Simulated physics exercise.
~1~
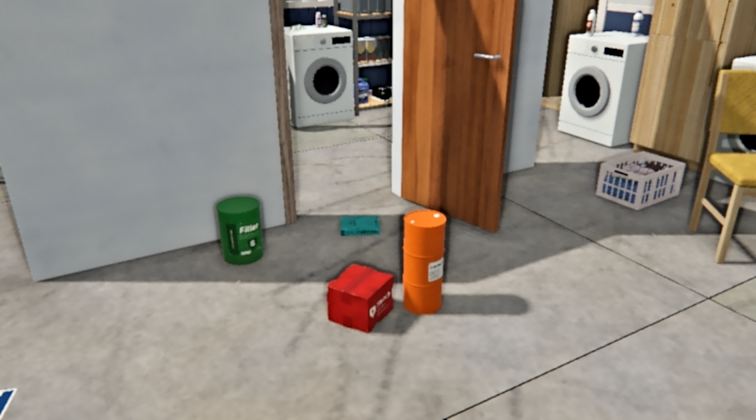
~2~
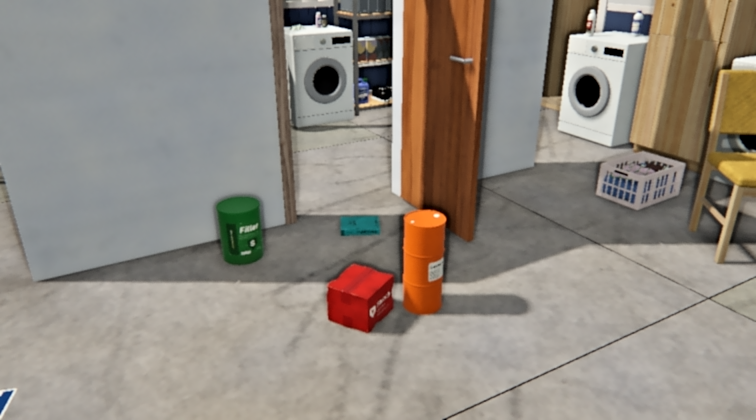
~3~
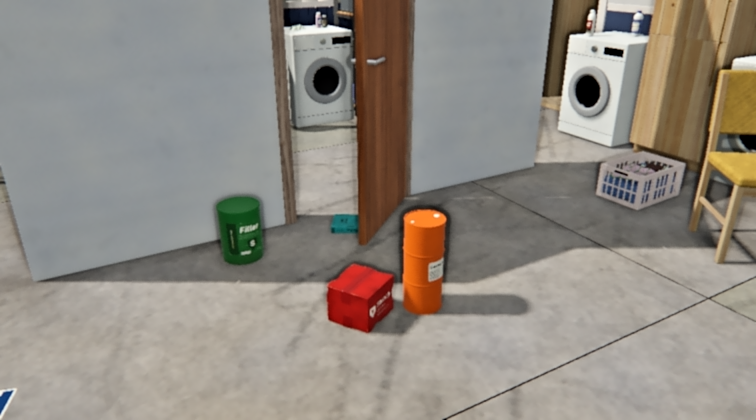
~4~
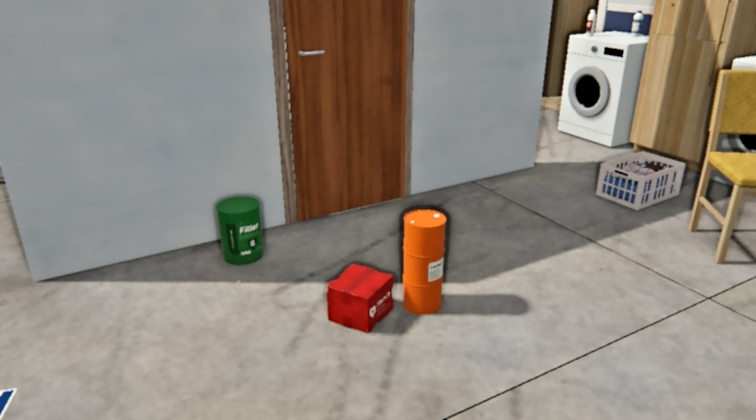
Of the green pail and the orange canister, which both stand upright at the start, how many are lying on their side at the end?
None of them are lying on their side, as both the green pail and the orange canister are still upright once the door has shut.
